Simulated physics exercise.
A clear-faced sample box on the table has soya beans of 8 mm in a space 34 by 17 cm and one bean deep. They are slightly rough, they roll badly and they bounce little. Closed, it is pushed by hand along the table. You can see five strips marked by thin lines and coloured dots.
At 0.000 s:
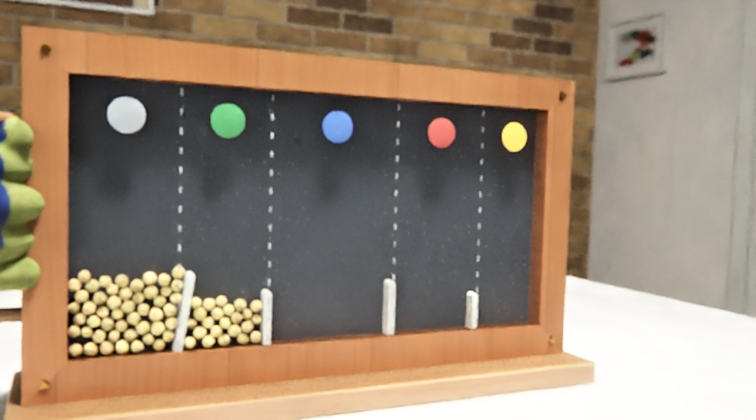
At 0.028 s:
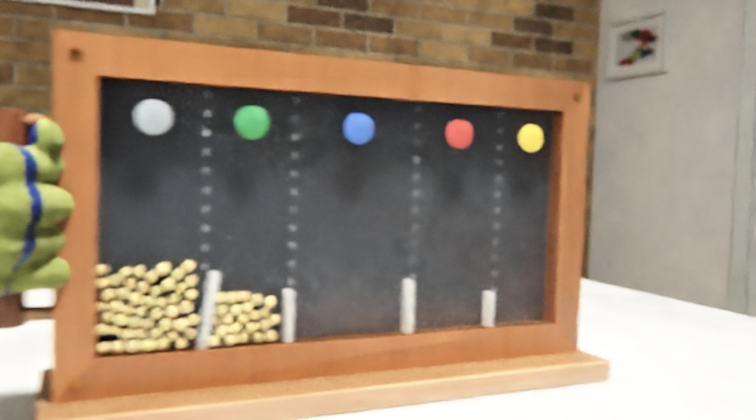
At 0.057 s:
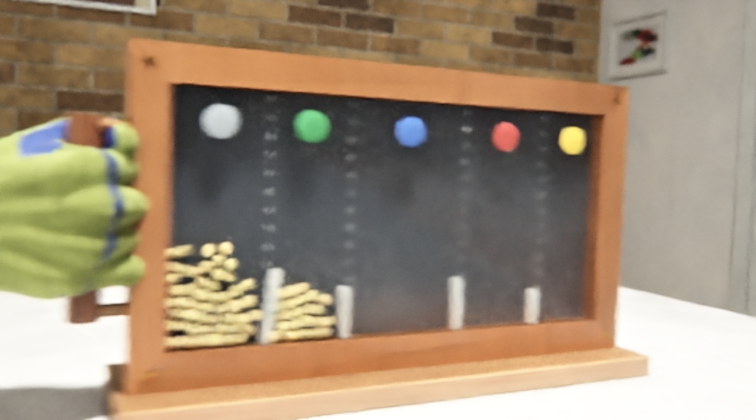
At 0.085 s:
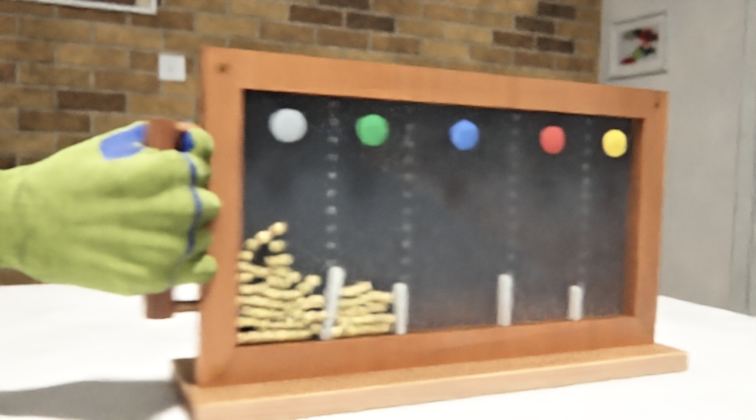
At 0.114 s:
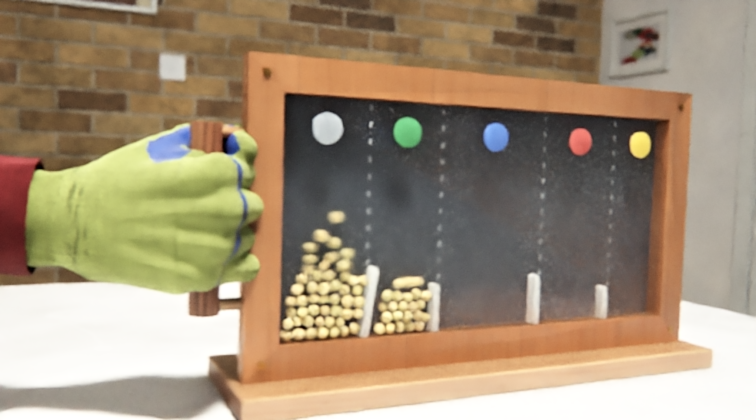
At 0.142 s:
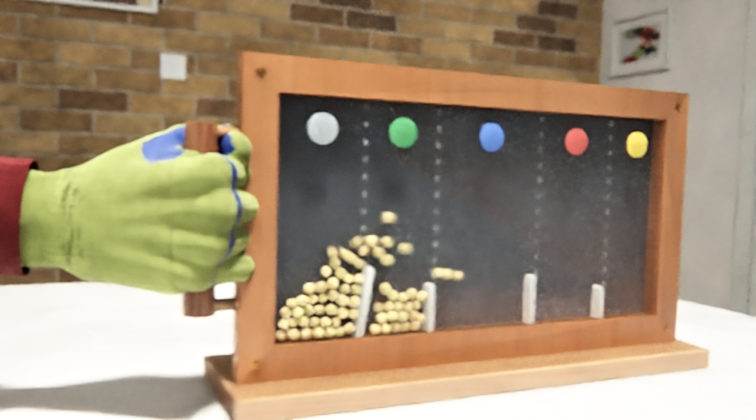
A gloved green hand pushes a wooden-framed, clear-fronted box of pale beans rightward across a white table, past a brick wall. The beans heap up in the leftmost section, their peak rising and shifting right. The box then edges slightly back left as beans fly over the first two short dividers.
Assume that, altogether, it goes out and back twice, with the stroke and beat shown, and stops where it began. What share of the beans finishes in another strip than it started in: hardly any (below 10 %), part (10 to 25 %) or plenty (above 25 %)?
Fraction changing strip: Large.
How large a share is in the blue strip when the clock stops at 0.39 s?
It comes to close to 10 percent.
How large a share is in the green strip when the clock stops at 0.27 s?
I'd guess near 30 in a hundred.
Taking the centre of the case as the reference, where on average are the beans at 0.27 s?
Left by about 9 cm and below by about 6 cm.
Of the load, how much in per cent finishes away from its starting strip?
I'd guess roughly 40 percent, give or take.
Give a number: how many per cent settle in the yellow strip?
Roughly 10 percent of the load.
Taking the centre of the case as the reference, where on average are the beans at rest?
Offset approx. 6 cm left, 7 cm below.
After 0.27 s, it is 1 cm to the right; red 5 %, blue 5 %, green 30 %, yellow 10 %, grey 55 %; 20 % have changed strip.
After 0.39 s, it is 13 cm to the right; red 5 %, blue 10 %, green 30 %, yellow 5 %, grey 45 %; 30 % have changed strip.
After 0.50 s, it is at its start; red 10 %, blue 15 %, green 25 %, yellow 10 %, grey 40 %; 40 % have changed strip.
All still by 1.1 s, it is at its start; red 10 %, blue 15 %, green 30 %, yellow 10 %, grey 40 %; 40 % have changed strip.
